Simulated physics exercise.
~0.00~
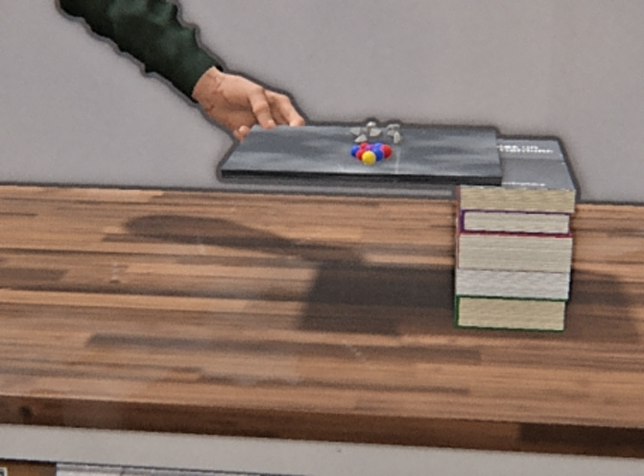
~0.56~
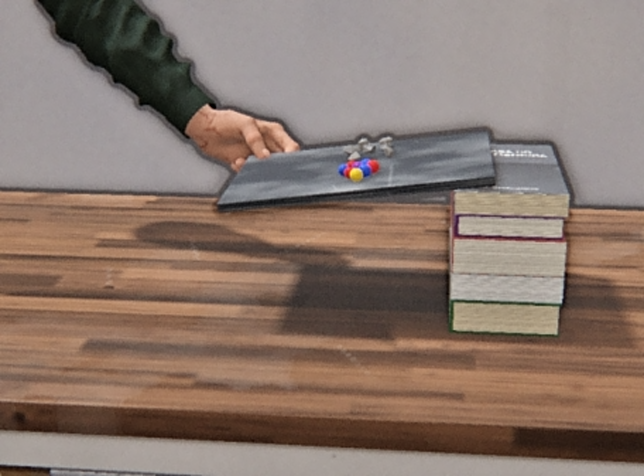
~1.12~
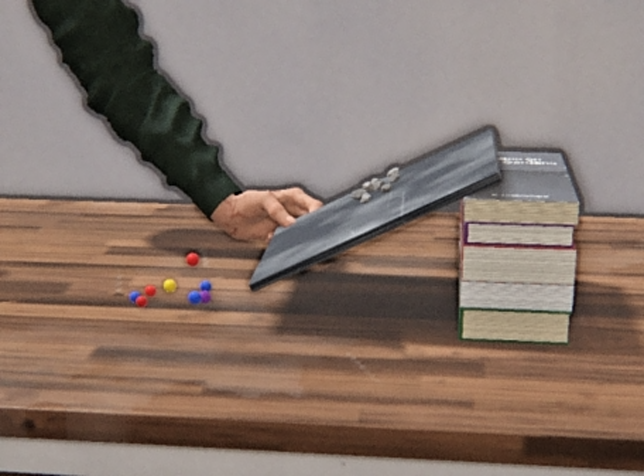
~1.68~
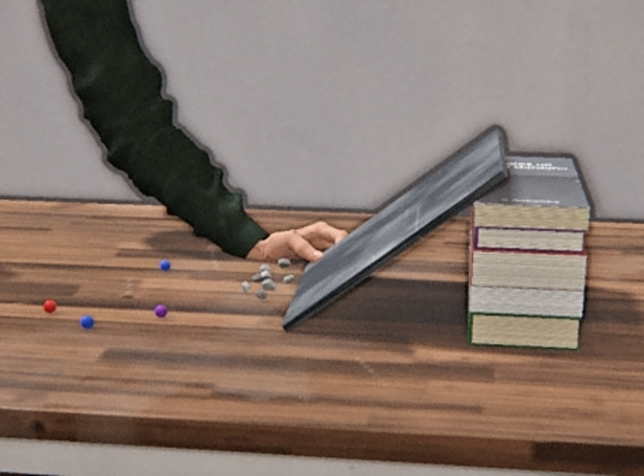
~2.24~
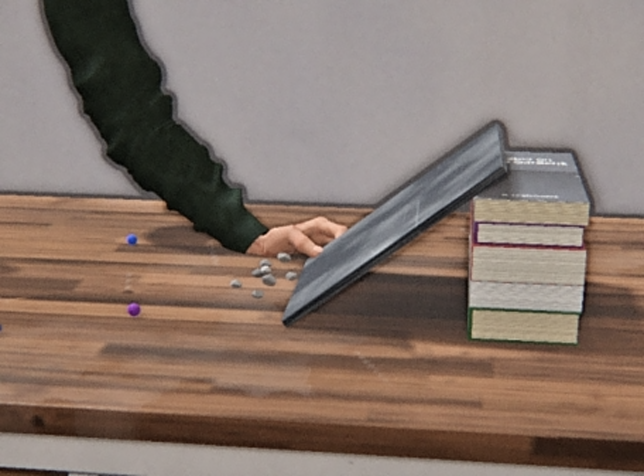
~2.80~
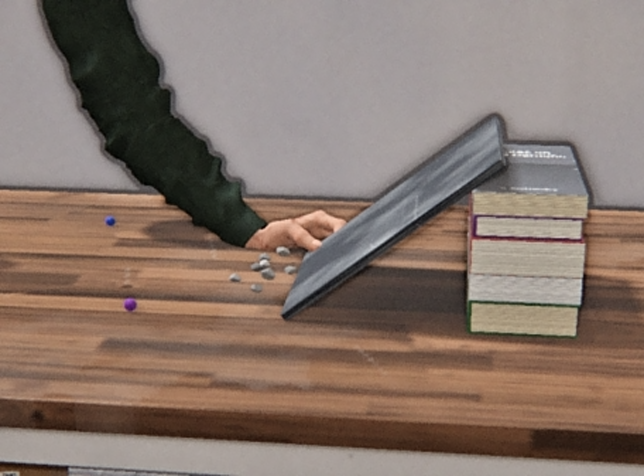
A hand in a dark green sleeve holds the left end of a dark grey board level above a wooden table, its right end resting on a stack of books, seen from the side against a plain grey wall. Small red, blue, yellow and purple balls sit on the board in front of a cluster of grey pebbles. The hand lowers the left end, and the balls roll off and scatter leftward while the pebbles stay put. As the board steepens and meets the table, the pebbles slide down and settle at its foot. The balls spread farther left, some leaving view, until only a blue and a purple one remain visible, well beyond the pebbles.
